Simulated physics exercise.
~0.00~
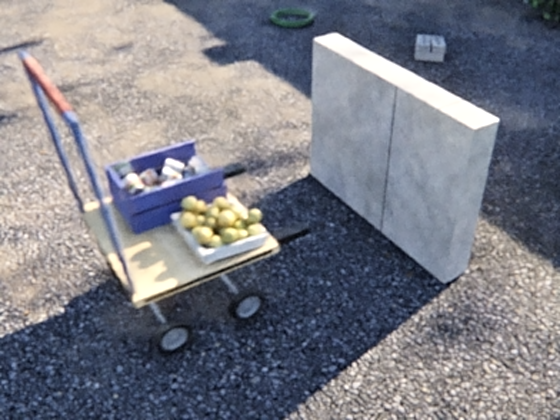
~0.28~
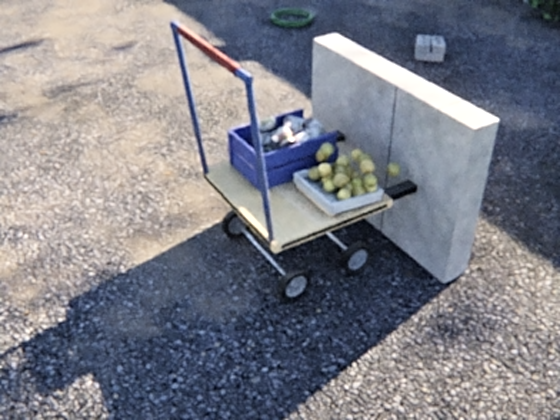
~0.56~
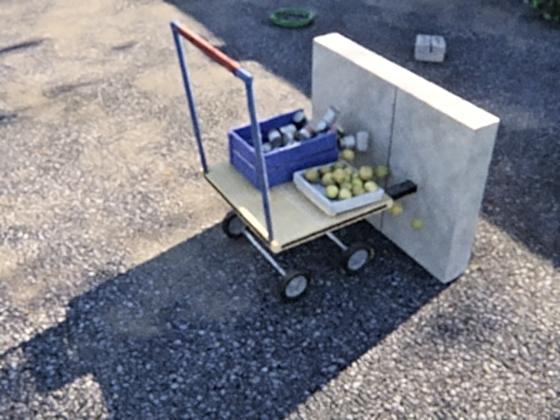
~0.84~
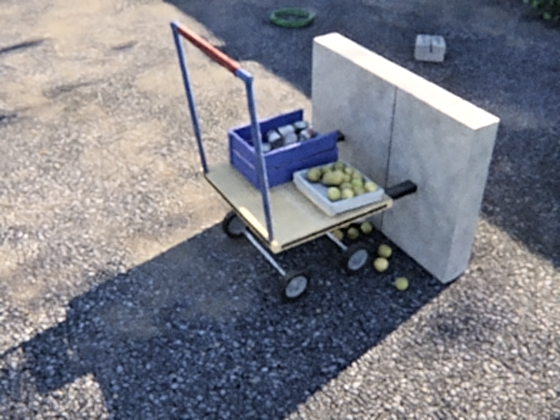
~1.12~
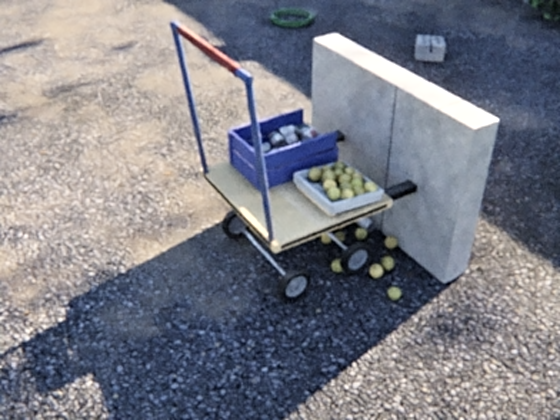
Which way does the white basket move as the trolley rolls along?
The white basket moves to the right, carried on the trolley towards the wall.
At the start, a flatbed trolley with a red and blue handle rolls across dark gravel towards a pale grey wall, carrying a blue basket of small tins and a white basket of yellow apples. It moves right and stops at the wall, with both baskets staying in place on the deck. The load keeps going, and tins and apples surge forward out of the baskets towards the wall. Apples drop past the front of the deck to the ground. At the end, the trolley stands still with both baskets partly filled, and several apples lie scattered on the gravel by its wheels.
